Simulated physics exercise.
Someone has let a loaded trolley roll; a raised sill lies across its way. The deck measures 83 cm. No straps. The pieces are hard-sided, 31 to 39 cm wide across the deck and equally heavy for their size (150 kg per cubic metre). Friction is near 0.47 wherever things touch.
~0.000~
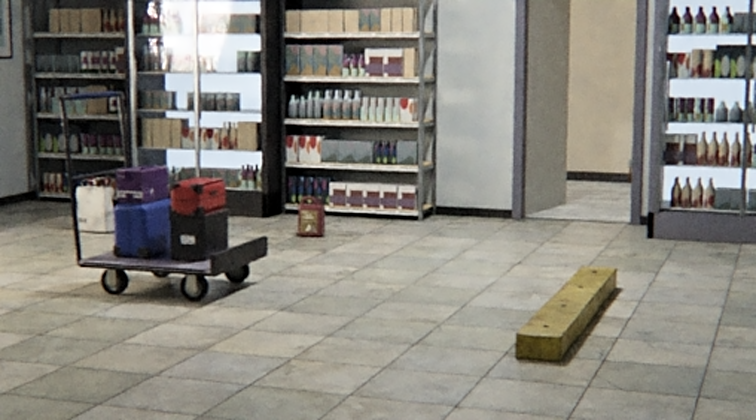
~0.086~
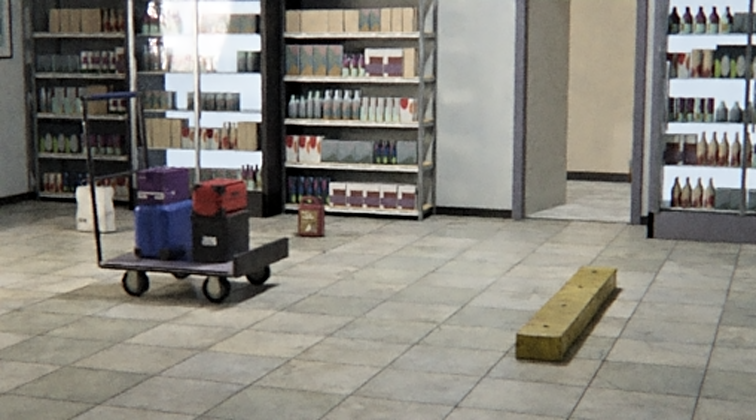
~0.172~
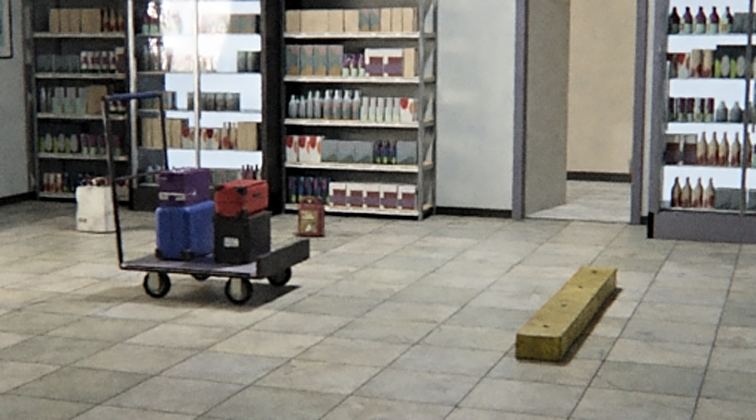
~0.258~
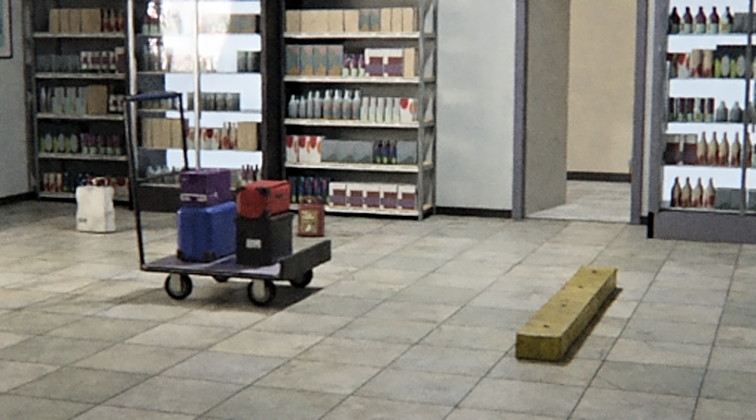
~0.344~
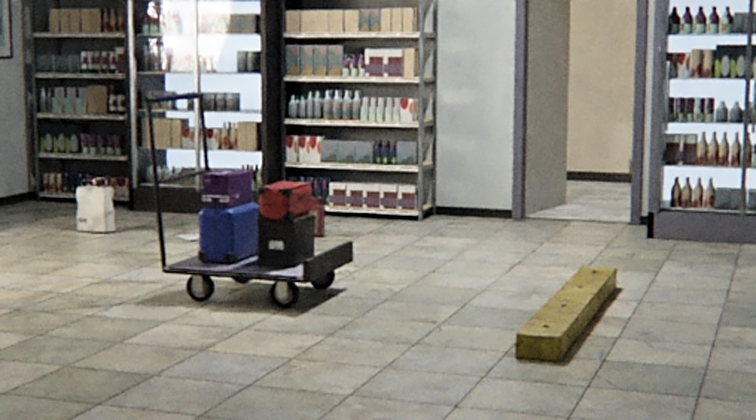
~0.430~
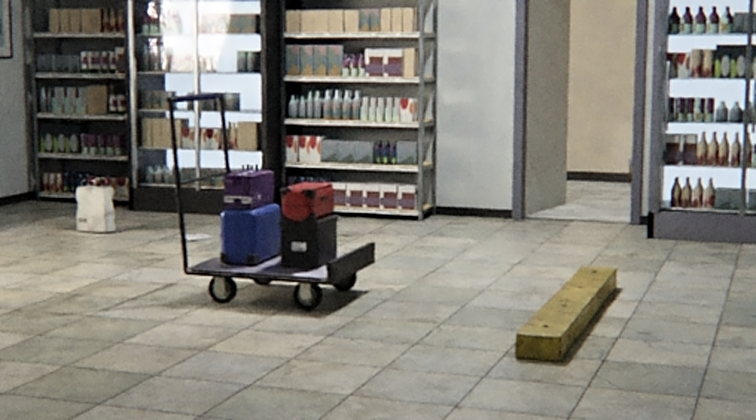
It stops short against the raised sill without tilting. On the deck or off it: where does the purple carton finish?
At this pace the purple carton keeps its place on the deck.
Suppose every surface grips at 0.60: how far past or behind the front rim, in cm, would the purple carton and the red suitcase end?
In that case purple 20 behind, red 50 past.
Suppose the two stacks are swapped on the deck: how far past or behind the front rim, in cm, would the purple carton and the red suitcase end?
Then purple 40 past, red 30 behind.
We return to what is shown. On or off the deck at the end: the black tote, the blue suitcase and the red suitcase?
In the end: Black on, blue on, red off.
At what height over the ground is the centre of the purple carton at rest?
Roughly 60 cm above it.
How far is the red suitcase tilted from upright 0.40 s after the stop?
It is tilted some 60°.
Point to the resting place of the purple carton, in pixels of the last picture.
At about (511, 201).
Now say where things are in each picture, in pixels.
The first picture shows purple carton (143, 184), black tote (200, 234), rim corner (213, 270); 0 cm covered, 188 to go.
The second picture shows purple carton (164, 185), black tote (221, 235), rim corner (235, 271); 14 cm covered, 174 to go.
The third picture shows purple carton (185, 186), black tote (243, 237), rim corner (258, 273); 27 cm covered, 160 to go.
The fourth picture shows purple carton (206, 187), black tote (265, 238), rim corner (282, 275); 41 cm covered, 147 to go.
The fifth picture shows purple carton (228, 188), black tote (287, 239), rim corner (305, 276); 55 cm covered, 133 to go.
The sixth picture shows purple carton (249, 189), black tote (309, 241), rim corner (329, 278); 68 cm covered, 119 to go. Speed about 1.6 m/s.
Impact comes at 1.18 s.
After 1.58 s the purple carton is 32 cm behind the rim, tilted 0°, near (511, 201) in the last picture's view.
After 1.98 s the purple carton is 32 cm behind the rim, tilted 0°, near (511, 201) in the last picture's view.
At rest, 2.2 s, past the rim, red suitcase; behind it, black tote, blue suitcase and purple carton.
